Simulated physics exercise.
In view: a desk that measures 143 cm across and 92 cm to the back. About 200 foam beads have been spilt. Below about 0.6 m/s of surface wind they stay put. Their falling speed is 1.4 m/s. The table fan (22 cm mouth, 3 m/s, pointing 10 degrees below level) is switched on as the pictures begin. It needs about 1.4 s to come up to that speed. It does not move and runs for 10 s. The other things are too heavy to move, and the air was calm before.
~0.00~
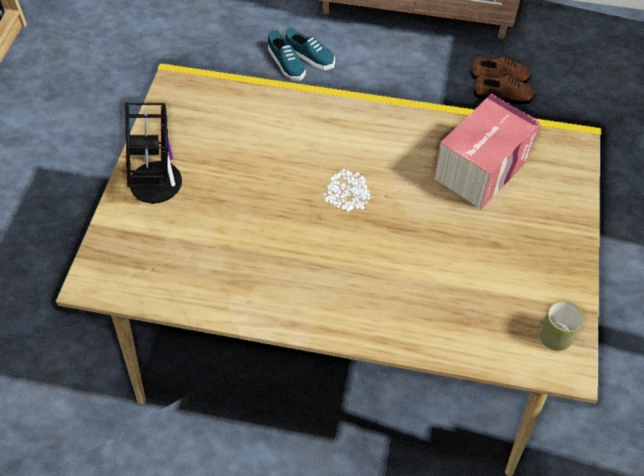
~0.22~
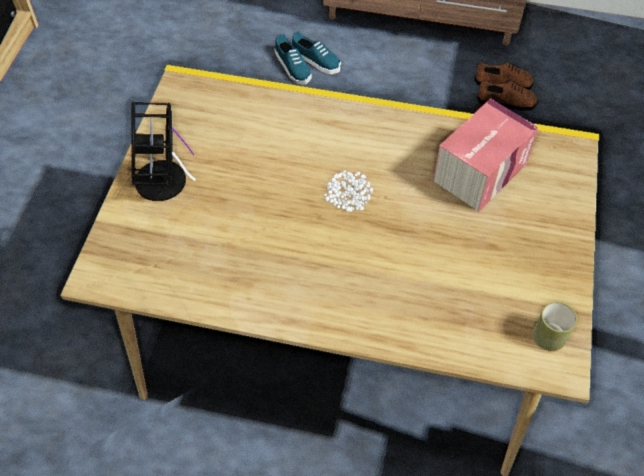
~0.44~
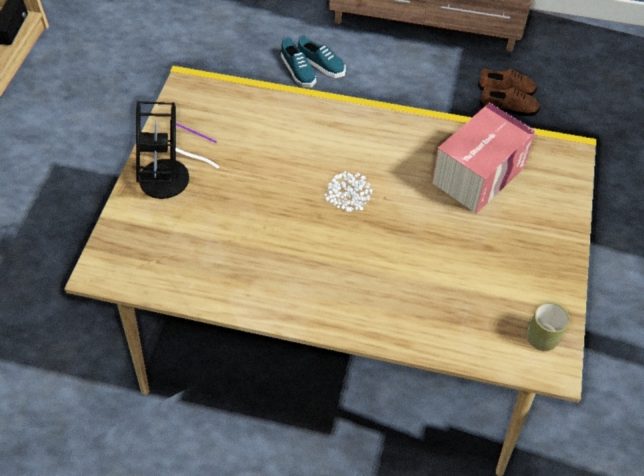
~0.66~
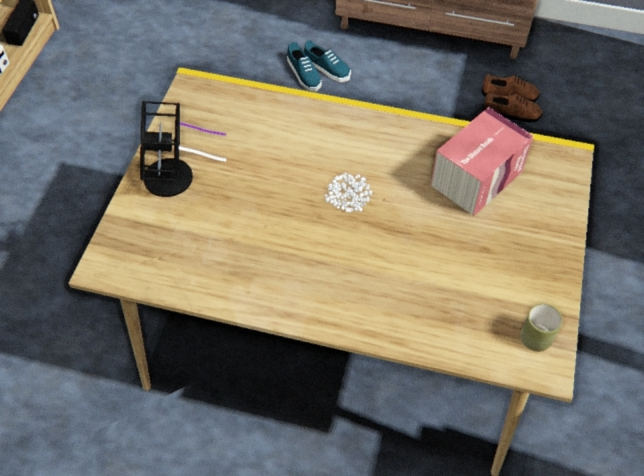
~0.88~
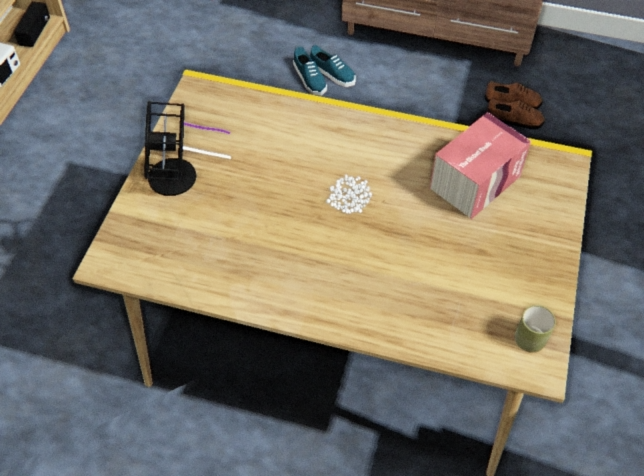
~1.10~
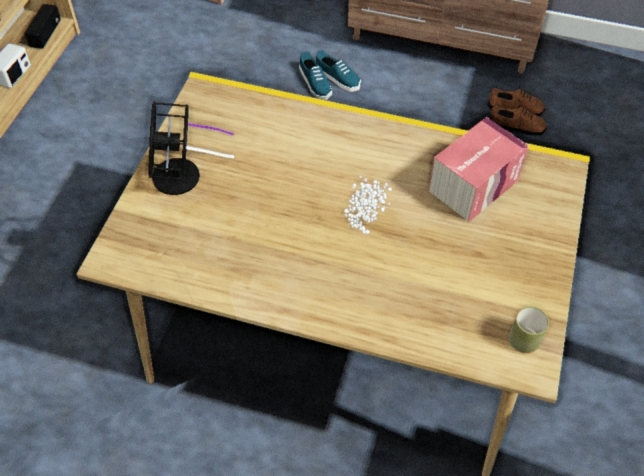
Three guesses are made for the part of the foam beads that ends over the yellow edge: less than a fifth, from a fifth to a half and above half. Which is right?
By then under a fifth are over the yellow edge.
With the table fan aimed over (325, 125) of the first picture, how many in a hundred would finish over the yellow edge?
It would be near 0 %.
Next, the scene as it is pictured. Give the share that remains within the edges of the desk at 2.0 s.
Some 60 per cent.
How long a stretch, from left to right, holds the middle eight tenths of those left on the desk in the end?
Roughly 10 cm.
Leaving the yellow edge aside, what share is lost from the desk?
Some 70 per cent.
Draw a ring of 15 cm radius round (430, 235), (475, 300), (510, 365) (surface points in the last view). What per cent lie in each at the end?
In turn about 0 %, 15 %, 30 %.
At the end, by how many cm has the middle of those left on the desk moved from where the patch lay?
About 65 cm.
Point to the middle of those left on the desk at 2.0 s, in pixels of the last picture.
Around (512, 322).
After 2.0 s, 2 % are over the yellow edge; the middle of those still in play is near (512, 322); 16 % have settled or left.
After 3.2 s, 2 % are over the yellow edge; the middle of those still in play is near (511, 326); 68 % have settled or left.
After 5.5 s, 2 % are over the yellow edge; the middle of those still in play is near (510, 331); 74 % have settled or left.
After 10.0 s, at the end, 2 % are over the yellow edge; the middle of those still in play is near (508, 334).
